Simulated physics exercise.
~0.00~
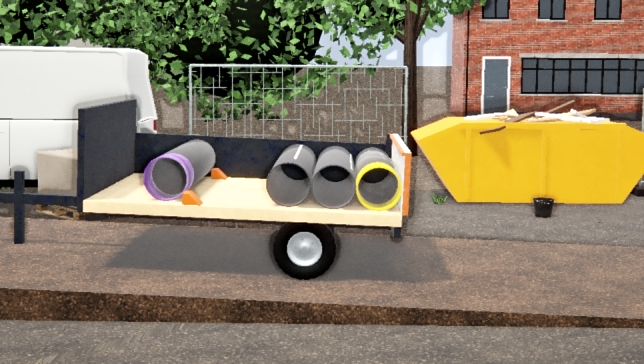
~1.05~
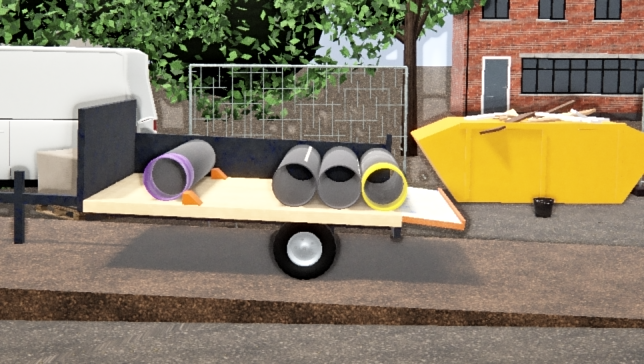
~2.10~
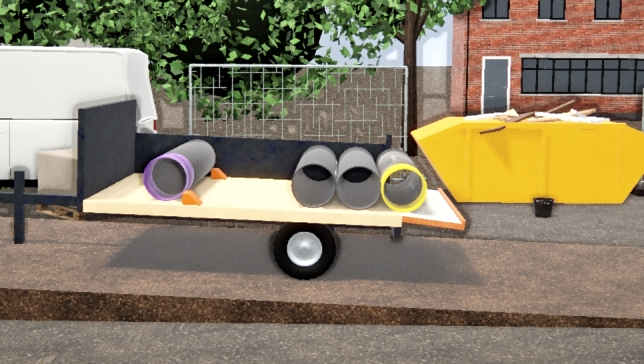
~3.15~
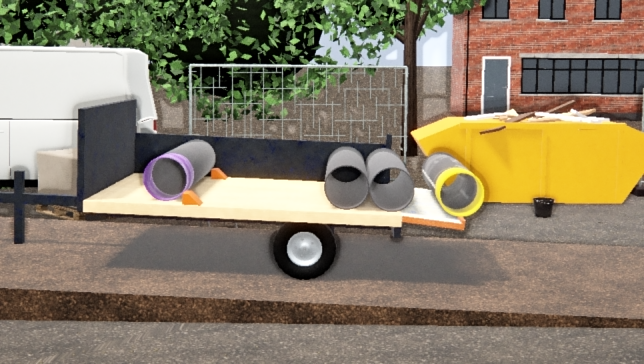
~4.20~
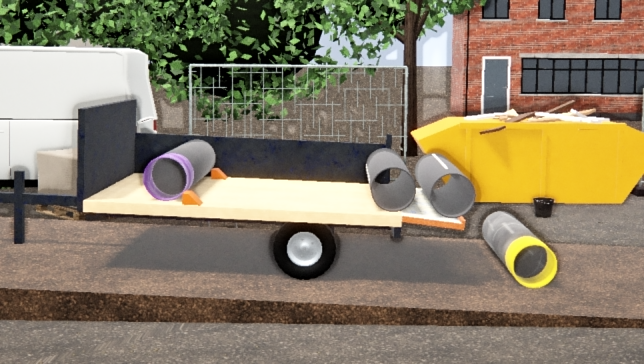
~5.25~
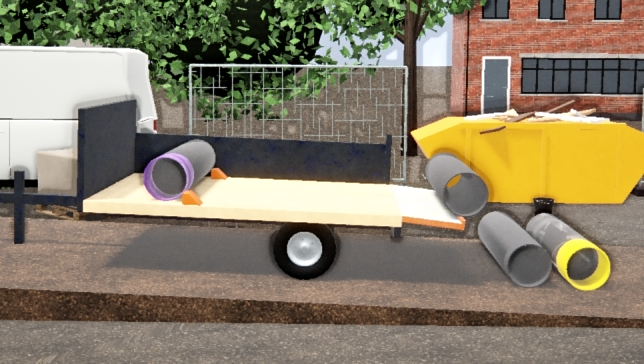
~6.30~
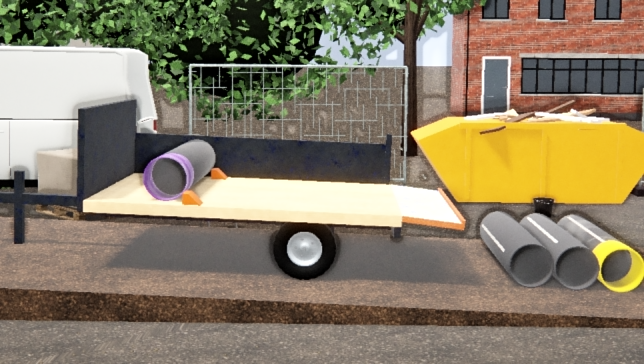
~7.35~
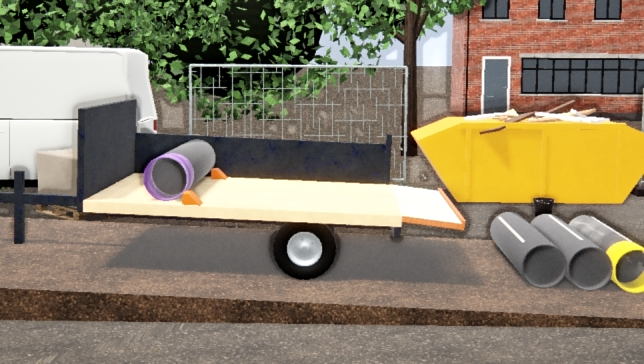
A trailer's tailgate drops, three pipes roll off onto the ground, and the purple-rimmed one stays.
